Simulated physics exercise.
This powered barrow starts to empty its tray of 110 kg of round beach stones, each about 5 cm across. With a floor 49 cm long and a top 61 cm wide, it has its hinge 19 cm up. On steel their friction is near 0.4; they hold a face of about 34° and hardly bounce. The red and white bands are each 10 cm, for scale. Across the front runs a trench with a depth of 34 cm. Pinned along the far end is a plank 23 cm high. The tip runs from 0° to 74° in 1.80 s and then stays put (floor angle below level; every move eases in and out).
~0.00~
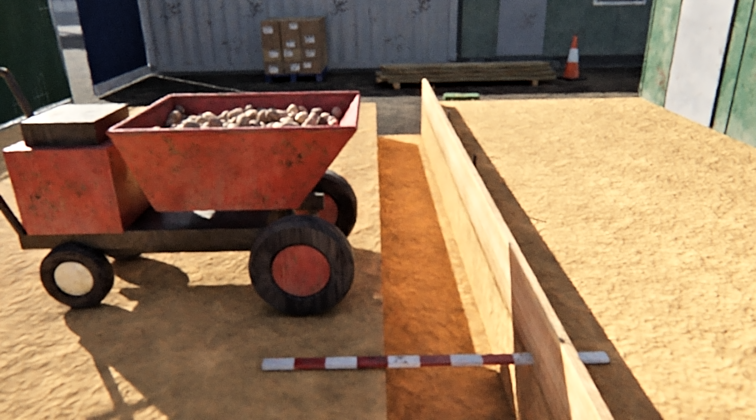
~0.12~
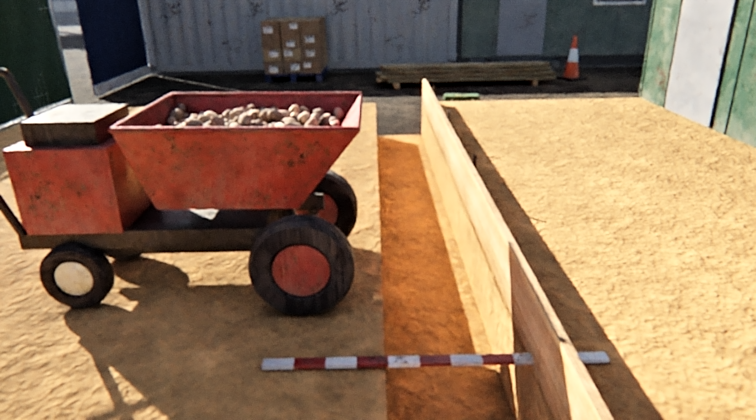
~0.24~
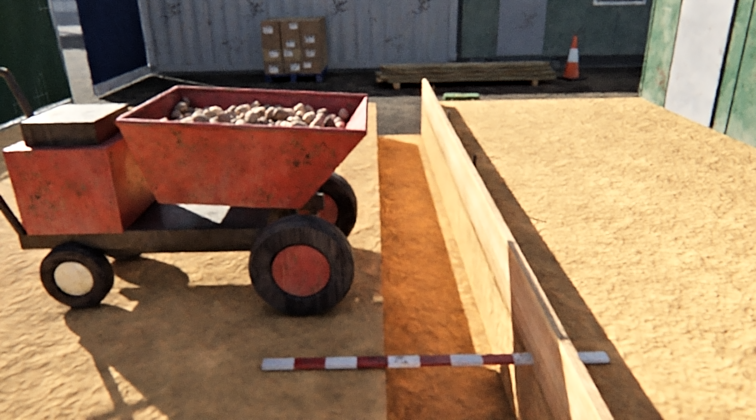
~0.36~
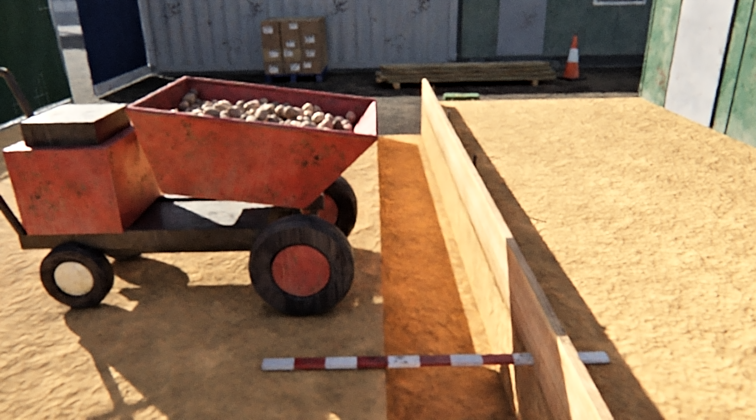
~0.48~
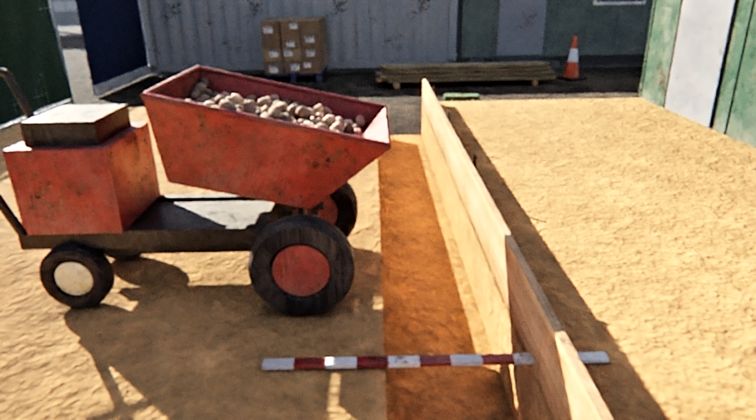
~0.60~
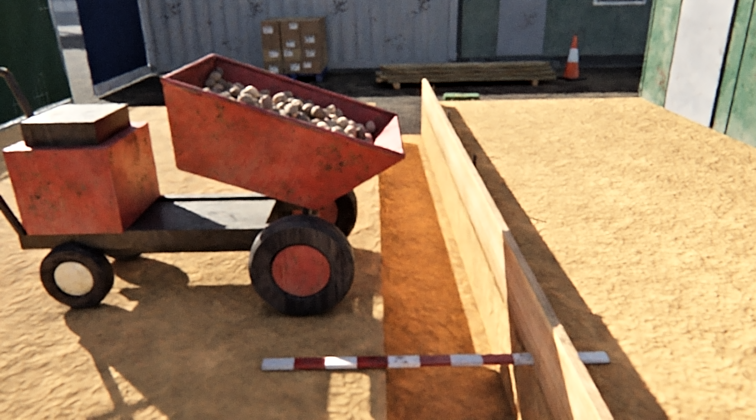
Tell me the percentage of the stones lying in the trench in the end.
Close to 100 %.
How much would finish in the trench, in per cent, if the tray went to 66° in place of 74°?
It would be close to 100 percent.
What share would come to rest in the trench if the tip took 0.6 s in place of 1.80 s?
Then some 90 per cent would.
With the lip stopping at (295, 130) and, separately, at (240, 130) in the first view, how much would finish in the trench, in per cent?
Roughly 100 in a hundred from the first, 95 in a hundred from the second.
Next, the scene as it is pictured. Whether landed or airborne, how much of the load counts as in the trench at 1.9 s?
70 per cent, give or take.
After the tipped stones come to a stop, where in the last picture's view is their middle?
The tipped stones centre close to (452, 332).
After 1.4 s the floor is at 62°; 96 % in the tray, 4 % in the trench; the foremost stones are at (489, 250).
After 1.9 s the floor is at 74°; 32 % in the tray, 68 % in the trench; the foremost stones are at (506, 280).
After 2.2 s the floor is at 74°; 9 % in the tray, 90 % in the trench; the foremost stones are at (516, 307).
After 4.2 s the floor is at 74°; 0 % in the tray, 100 % in the trench; the foremost stones are at (506, 294).
